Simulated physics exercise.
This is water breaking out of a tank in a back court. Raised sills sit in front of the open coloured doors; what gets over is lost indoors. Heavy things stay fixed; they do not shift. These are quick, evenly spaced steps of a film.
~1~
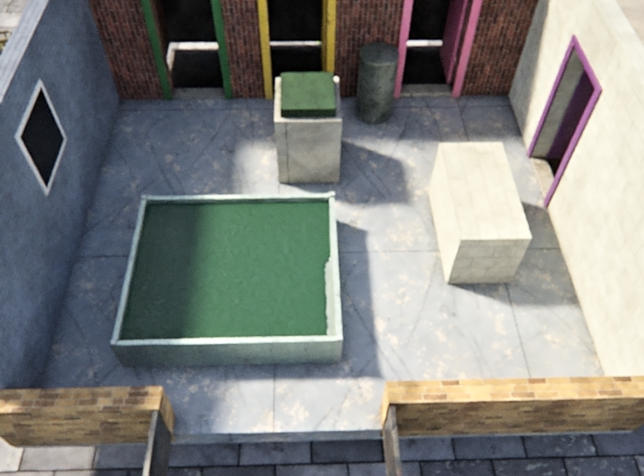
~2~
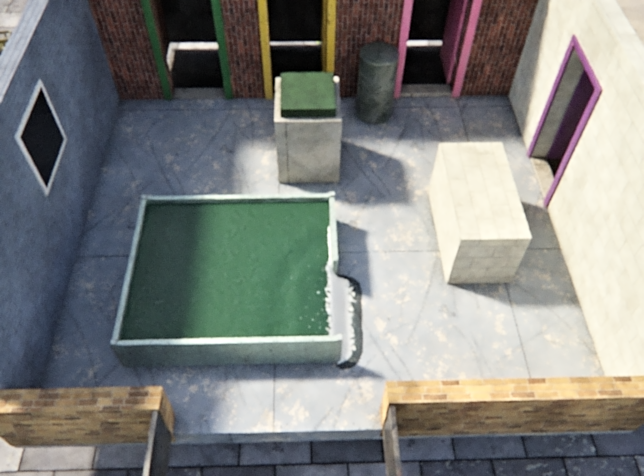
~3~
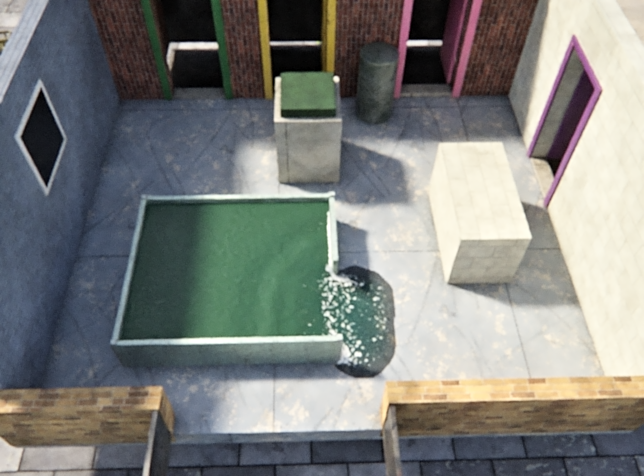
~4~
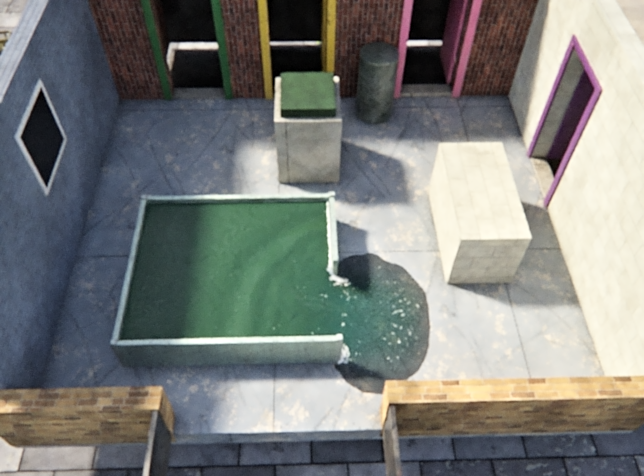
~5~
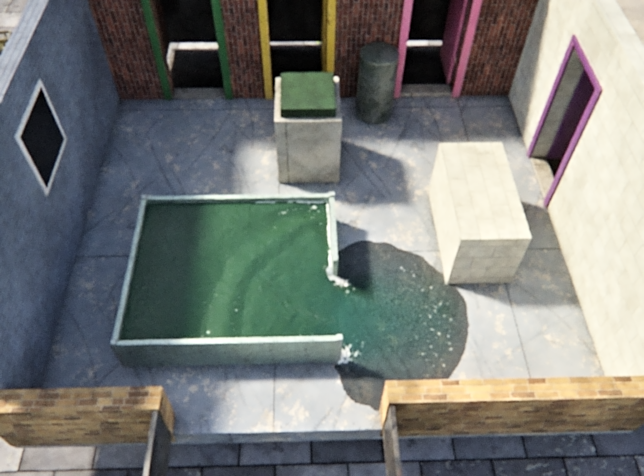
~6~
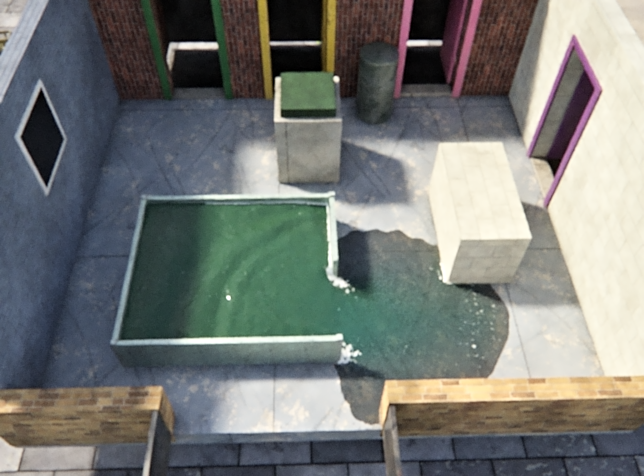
Green water fills a low, pale-walled rectangular tank at left centre of a grey paved court, seen from high above by a still camera. Behind it stand a pale block with a green top, a dark cylinder and green, yellow and pink doorframes in brick, with a white block to the right. Water bursts through the tank's right wall and spreads rightward in a dark, foam-flecked pool, reaching the white block's base.
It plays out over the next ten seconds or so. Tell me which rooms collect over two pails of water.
One by one: Green door: Not beyond two buckets; pink door: Beyond two buckets; yellow door: Not beyond two buckets; purple door: Beyond two buckets.
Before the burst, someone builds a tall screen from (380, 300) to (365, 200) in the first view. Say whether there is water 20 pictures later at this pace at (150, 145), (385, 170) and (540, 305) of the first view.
Taking the points in order, they are high and dry, inundated and inundated.
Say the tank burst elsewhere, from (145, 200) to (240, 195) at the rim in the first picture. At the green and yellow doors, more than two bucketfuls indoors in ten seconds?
In brief, the green door goes past the mark; the yellow door goes past the mark.
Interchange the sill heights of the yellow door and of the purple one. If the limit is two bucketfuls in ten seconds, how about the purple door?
Then: Purple door holds.
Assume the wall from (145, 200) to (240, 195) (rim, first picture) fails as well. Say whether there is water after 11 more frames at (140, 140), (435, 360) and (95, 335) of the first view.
Sequence: Wetted / spared / spared.
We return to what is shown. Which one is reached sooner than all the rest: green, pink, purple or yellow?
Go with the purple door.
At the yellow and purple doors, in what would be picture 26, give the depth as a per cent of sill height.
0 and 160 %, in that order.
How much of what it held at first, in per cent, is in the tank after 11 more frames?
Roughly 68 percent.
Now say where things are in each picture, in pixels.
Still water in the tank at (234, 266), in the first frame.
The front is at (346, 281), out from the gap at (334, 314), in the second frame.
The front is at (384, 288), out from the gap at (334, 315), in the third frame.
The front is at (416, 291), out from the gap at (334, 314), in the fourth frame.
The front is at (455, 298), out from the gap at (334, 315), in the fifth frame.
Water pours out at (334, 314) and has run to (499, 309), in the sixth frame.
A moment on, water covers 20 % of the floor; the green door not reached, the pink door not reached, the yellow door not reached, the purple door not reached.
Next, water covers 30 % of the floor; the green door not reached, the pink door not reached, the yellow door not reached, the purple door not reached.
Then, water covers 40 % of the floor; the green door not reached, the pink door not reached, the yellow door not reached, the purple door wet at the sill, nothing in.
Later, water covers 60 % of the floor; the green door not reached, the pink door under two buckets in, the yellow door wet at the sill, nothing in, the purple door under two buckets in.
In the end, water covers 90 % of the floor; the green door wet at the sill, nothing in, the pink door over two buckets in, the yellow door wet at the sill, nothing in, the purple door over two buckets in.
